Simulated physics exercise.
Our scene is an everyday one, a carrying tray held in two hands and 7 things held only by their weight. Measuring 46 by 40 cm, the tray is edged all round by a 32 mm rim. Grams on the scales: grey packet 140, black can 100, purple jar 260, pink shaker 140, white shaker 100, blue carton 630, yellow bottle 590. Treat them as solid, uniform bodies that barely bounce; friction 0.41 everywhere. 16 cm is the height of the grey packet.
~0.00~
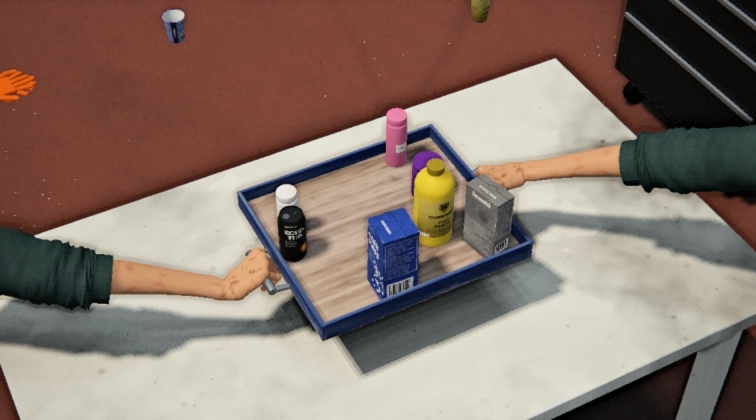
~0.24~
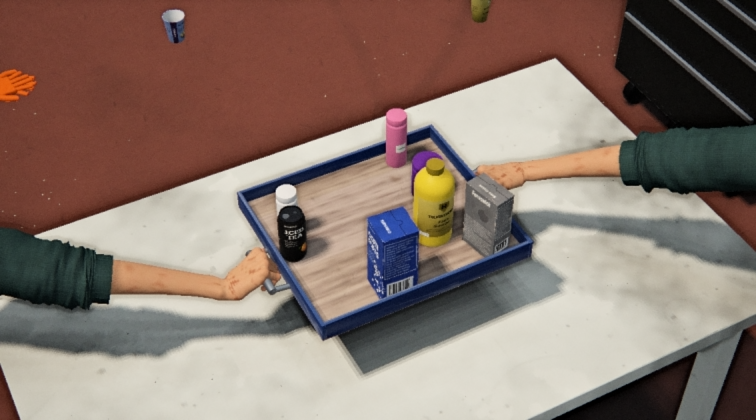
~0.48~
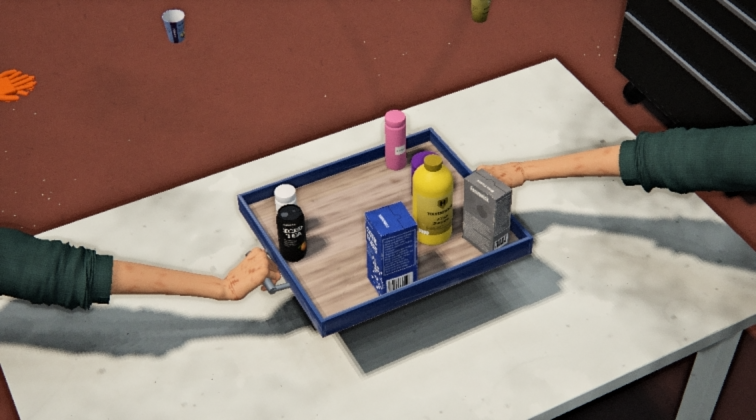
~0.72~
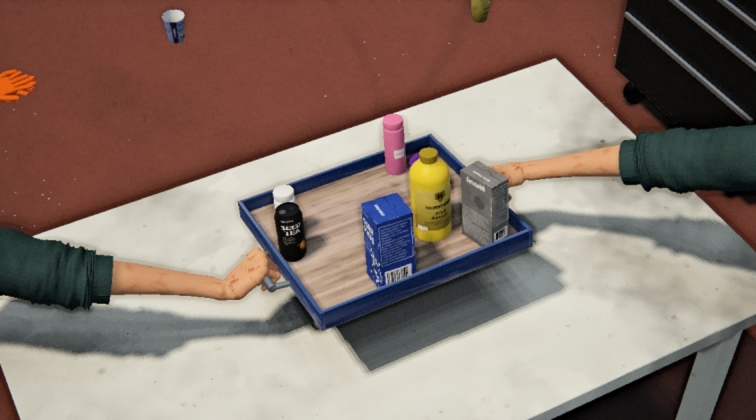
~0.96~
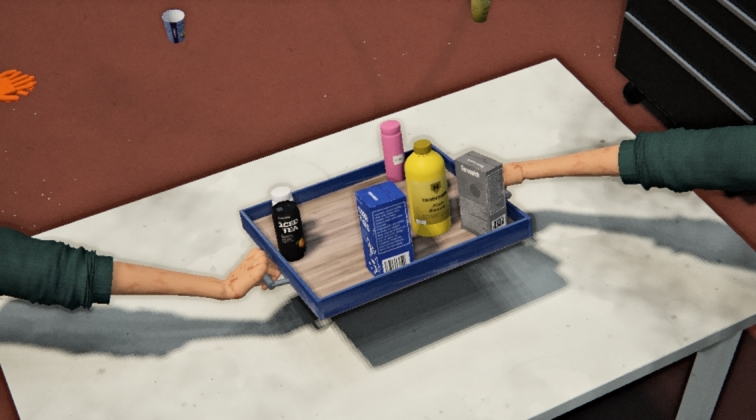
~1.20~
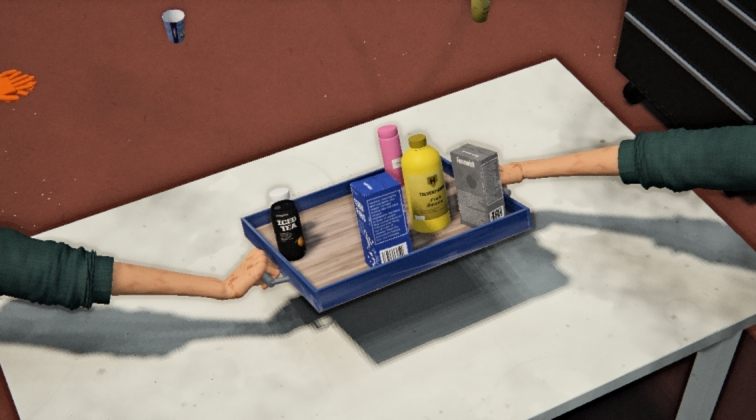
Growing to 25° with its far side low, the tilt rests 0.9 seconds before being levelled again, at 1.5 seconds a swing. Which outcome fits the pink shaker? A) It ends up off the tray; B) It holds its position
It ends up off the tray (A).
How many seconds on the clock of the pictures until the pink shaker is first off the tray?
1.4 s or so.
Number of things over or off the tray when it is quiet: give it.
5.
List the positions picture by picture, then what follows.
The first picture shows tray level; pink shaker (397, 138); grey packet (488, 219).
The second picture shows tray level.
The third picture shows tilt 3°, far edge down; blue carton (392, 251); yellow bottle (433, 197).
The fourth picture shows tilt 9°, far edge down; grey packet (485, 207); black can (291, 233).
The fifth picture shows tilt 16°, far edge down.
The sixth picture shows tilt 21°, far edge down; pink shaker (393, 156); blue carton (383, 224).
By 1.70 s, tilt 25°, far edge down; pink shaker now off the tray; white shaker rocked 69° off its seat; blue carton 6 cm from its spot.
By 2.20 s, tilt 25°, far edge down; white shaker rocked 67° off its seat; blue carton rocked 10° off its seat; yellow bottle 19 cm from its spot.
By 2.70 s, tilt 24°, far edge down; blue carton and yellow bottle now off the tray; white shaker rocked 65° off its seat; black can rocked 36° off its seat.
By 3.30 s, tilt 11°, far edge down; black can on its side; white shaker rocked 63° off its seat; grey packet 25 cm from its spot.
When it is over (5.4 s), off the tray, pink shaker, blue carton and yellow bottle; lying over on the tray, black can and white shaker; not toppled but over 5 cm from the start, grey packet and purple jar. In the last view, pink shaker near (399, 157).
